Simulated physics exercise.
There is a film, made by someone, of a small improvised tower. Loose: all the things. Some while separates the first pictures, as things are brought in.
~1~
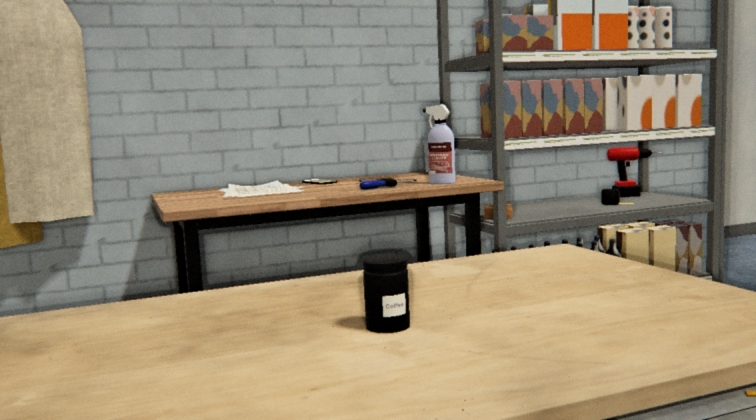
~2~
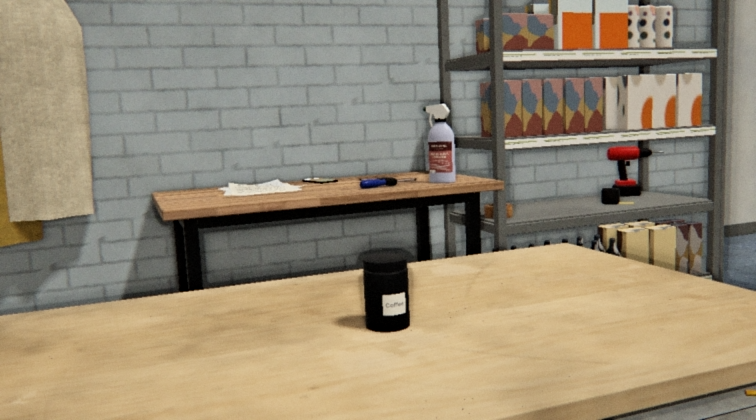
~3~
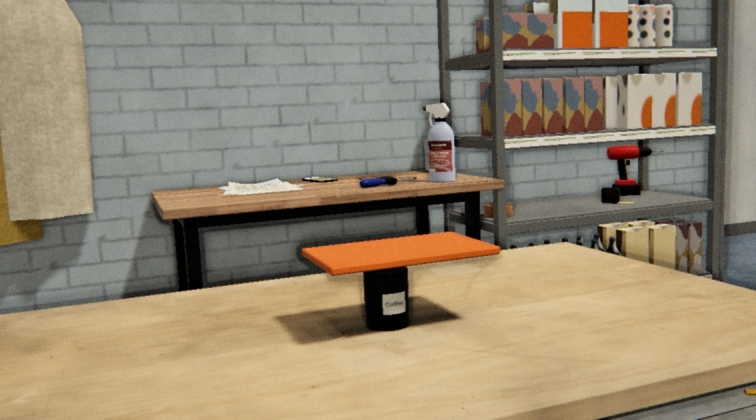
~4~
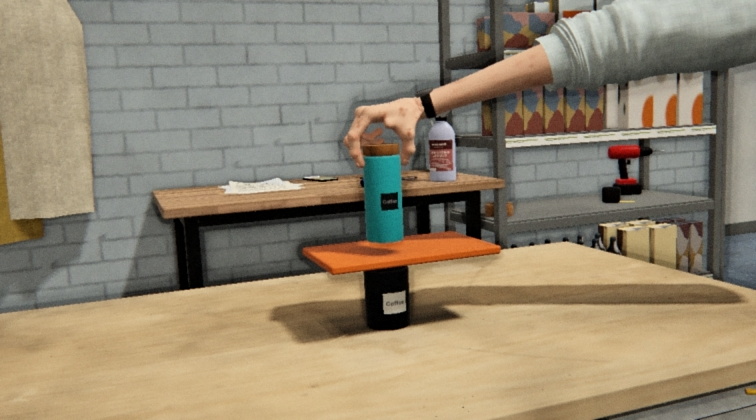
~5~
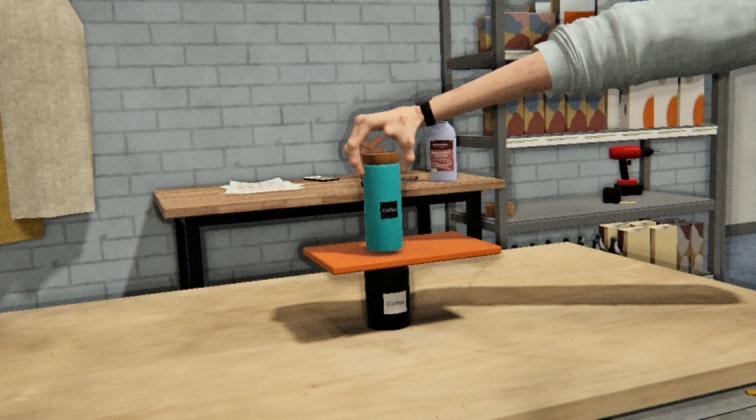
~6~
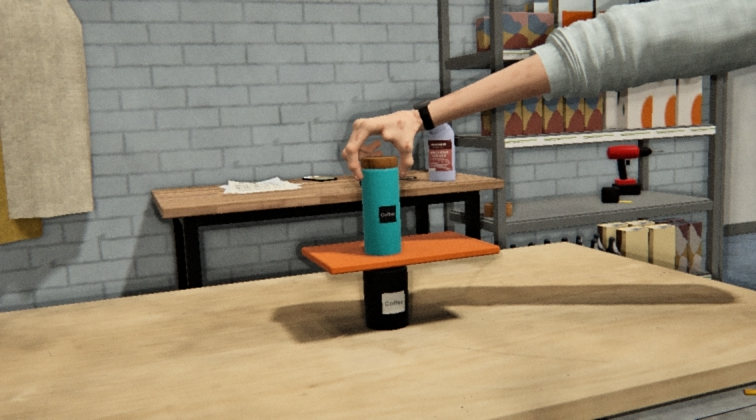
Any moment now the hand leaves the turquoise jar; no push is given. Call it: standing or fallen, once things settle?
Standing.
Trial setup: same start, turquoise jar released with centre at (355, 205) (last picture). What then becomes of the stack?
Result: The stack stays stable.
Then, 0.50 s later than the last frame, all is still.
Then, 1.30 s later than the last frame, turquoise jar resting near (381, 206).
When it is over, all 3 as before. End places, in pixels of the last picture, turquoise jar near (381, 206). The stack holds.
